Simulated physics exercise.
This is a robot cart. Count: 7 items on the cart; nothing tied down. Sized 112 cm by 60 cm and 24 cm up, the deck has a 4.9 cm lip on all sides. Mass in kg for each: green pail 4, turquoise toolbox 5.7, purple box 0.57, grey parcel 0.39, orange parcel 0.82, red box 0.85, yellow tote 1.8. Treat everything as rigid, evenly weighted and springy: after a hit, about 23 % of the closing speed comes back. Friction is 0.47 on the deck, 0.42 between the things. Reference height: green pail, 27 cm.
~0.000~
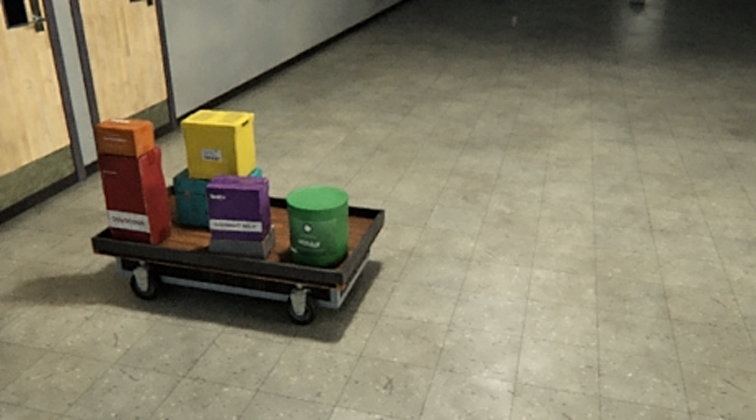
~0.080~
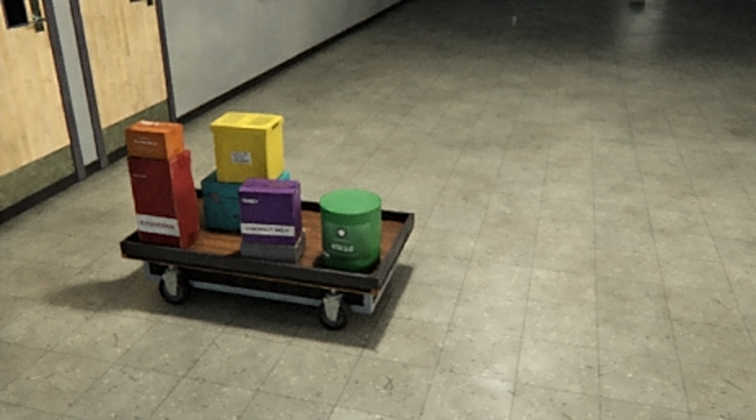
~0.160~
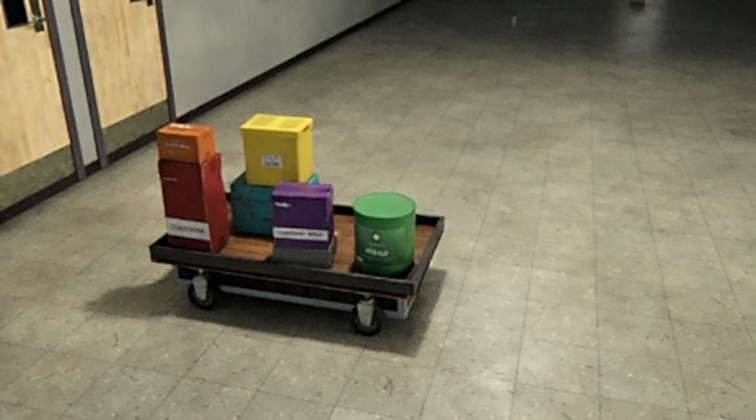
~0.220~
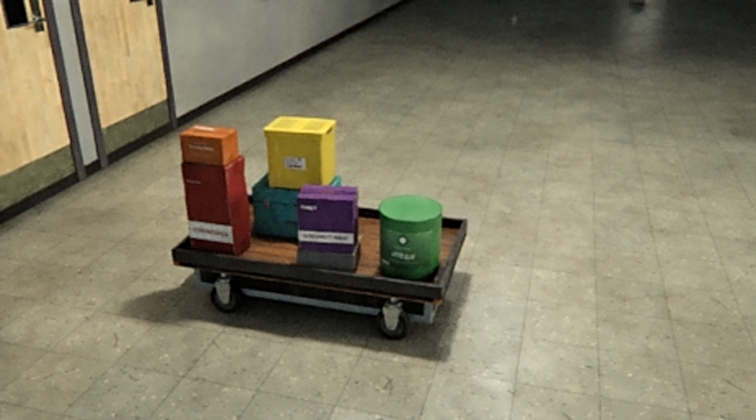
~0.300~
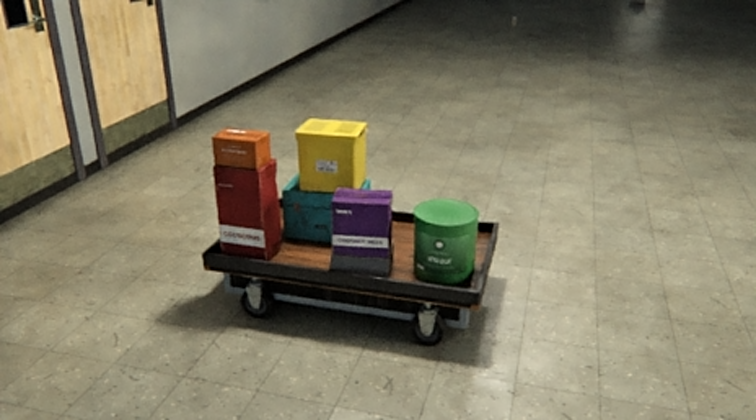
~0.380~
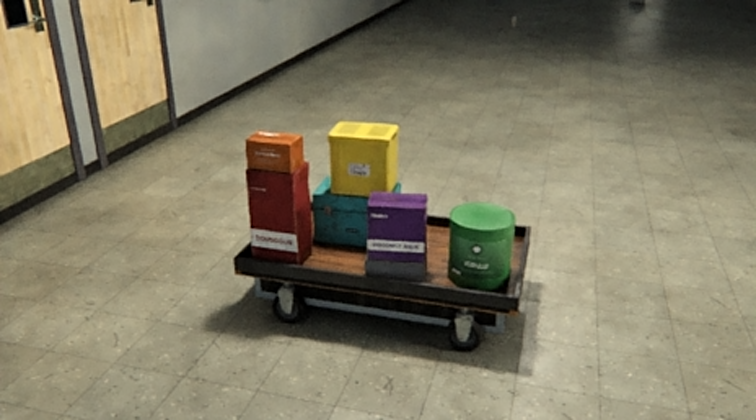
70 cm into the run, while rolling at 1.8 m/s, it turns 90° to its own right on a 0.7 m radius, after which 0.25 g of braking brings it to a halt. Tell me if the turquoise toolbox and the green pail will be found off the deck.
As I see it, turquoise toolbox: Aboard; green pail: Overboard.
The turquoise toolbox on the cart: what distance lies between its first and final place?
Around 8 centimetres.
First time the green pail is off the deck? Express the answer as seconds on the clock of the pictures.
Time: Approximately 0.9 s.
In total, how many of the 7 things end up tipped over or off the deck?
In total, 5.
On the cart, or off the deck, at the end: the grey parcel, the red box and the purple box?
When everything stops, the grey parcel is still in bounds, the red box is still in bounds, and the purple box is out of bounds.
Around 0.78 s, cart has run 140 cm, turned 45°; green pail at 29° to upright near (653, 328); turquoise toolbox shifted 7 cm near (517, 267); purple box at 12° to upright.
Around 1.08 s, cart has run 194 cm, turned 87°; green pail, purple box and yellow tote now off the deck; turquoise toolbox shifted 8 cm near (550, 380); orange parcel at 31° to upright.
Around 1.48 s, cart has run 254 cm, turned 90°; orange parcel now off the deck; turquoise toolbox shifted 8 cm; red box on its side.
Finally (2.4 s), off the deck, green pail, purple box, orange parcel and yellow tote; on their side or leaning hard on the cart, red box; not toppled but over 10 cm from the start, grey parcel; the last one still in place (within 10 cm).
